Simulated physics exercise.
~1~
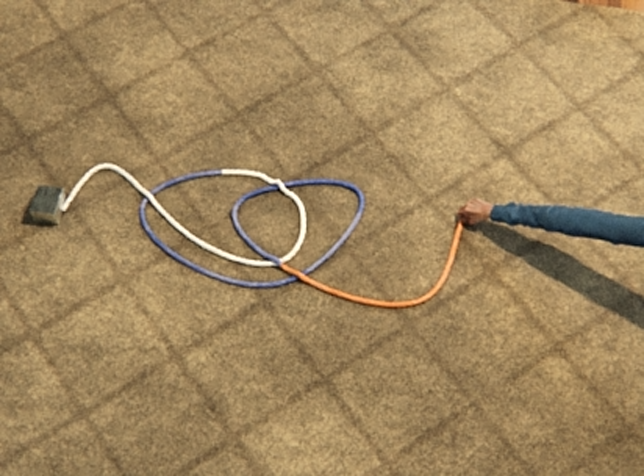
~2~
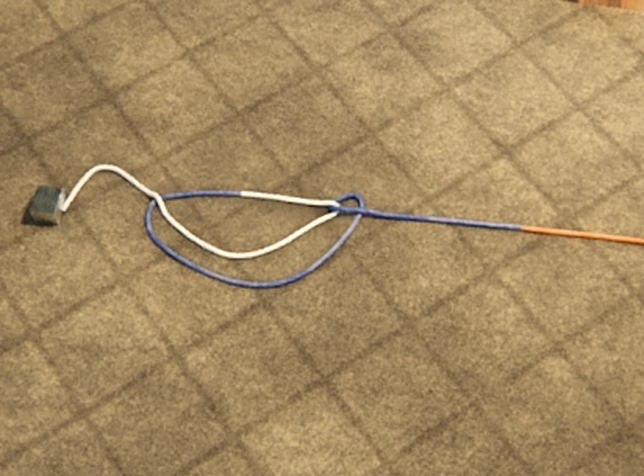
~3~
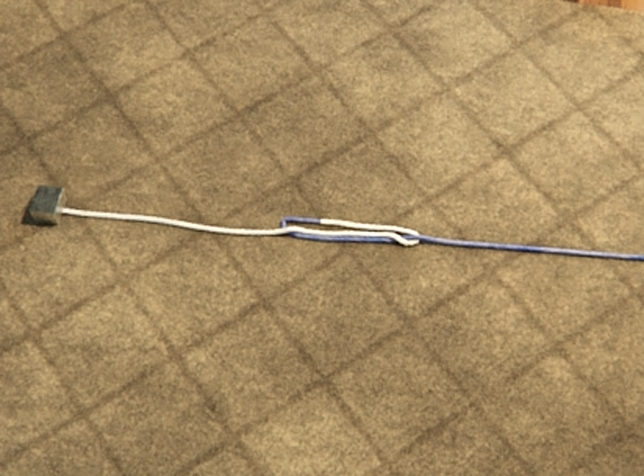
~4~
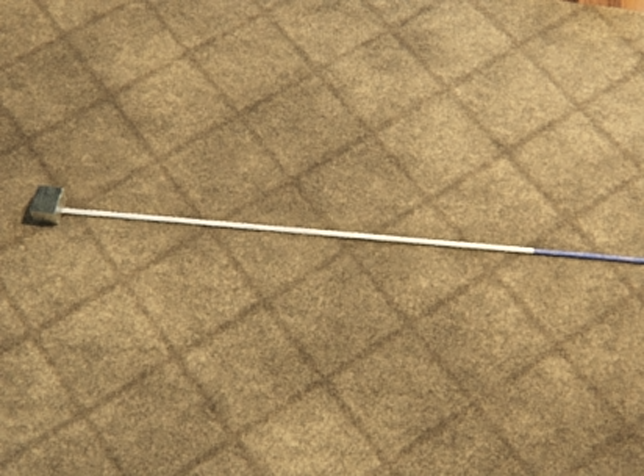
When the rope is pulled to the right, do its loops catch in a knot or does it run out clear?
It runs out clear. The loops shrink and come undone, and the rope in view ends up straight with no knot in it.
